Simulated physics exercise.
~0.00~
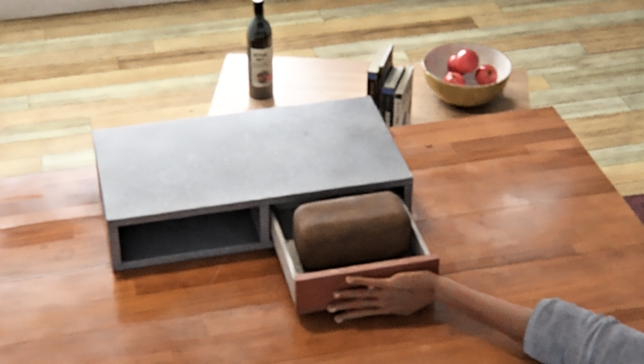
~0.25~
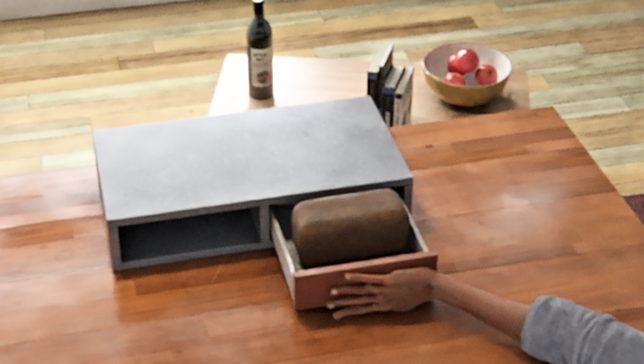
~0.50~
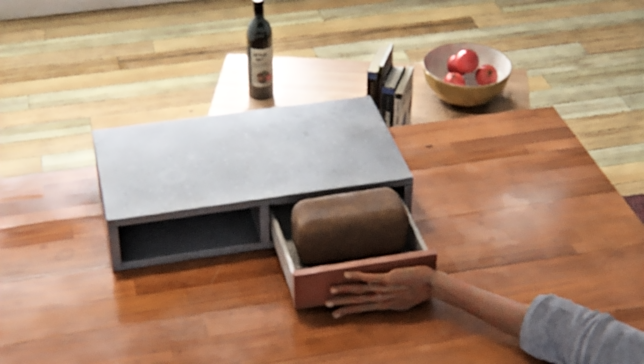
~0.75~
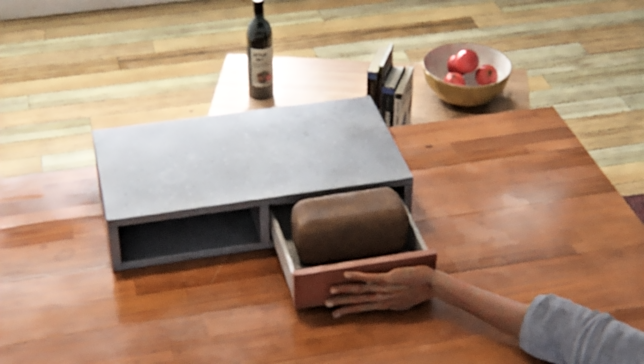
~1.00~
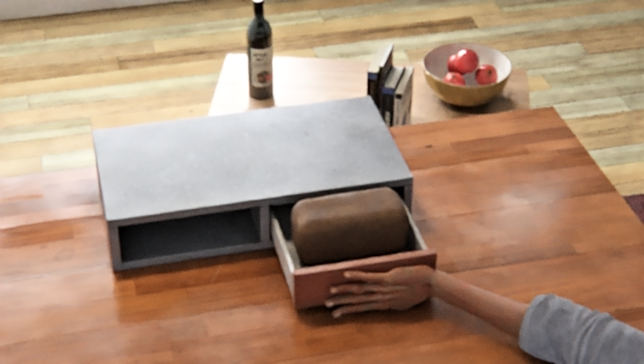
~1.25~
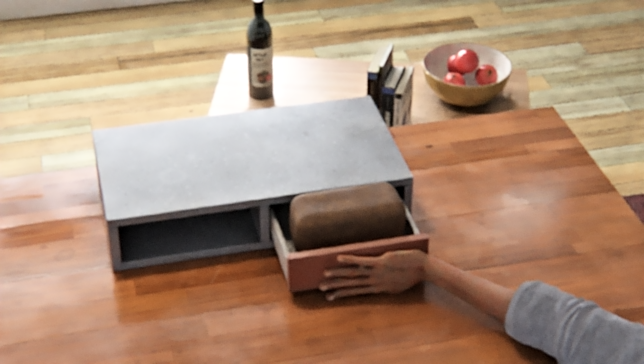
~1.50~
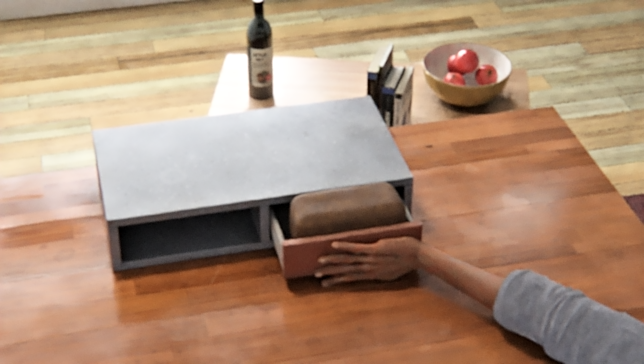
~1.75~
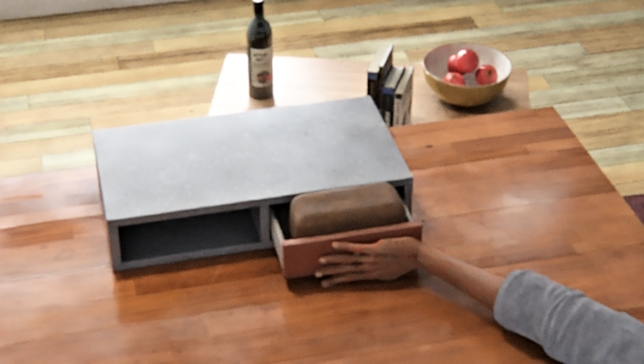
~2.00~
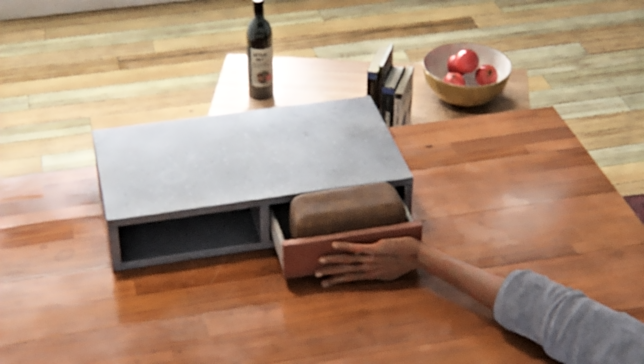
To begin with, a low gray chest sits on a wooden table, its right-hand drawer pulled open with a brown loaf inside, while a bottle, some books and a bowl of red fruit stand behind. A hand in a gray sleeve reaches from the right and rests against the reddish drawer front. For a while, drawer and loaf barely move. Then the hand pushes the drawer a short way inward, and the loaf goes back with it. The movement stops, and the drawer stays ajar, the loaf still showing and the hand still on the front.
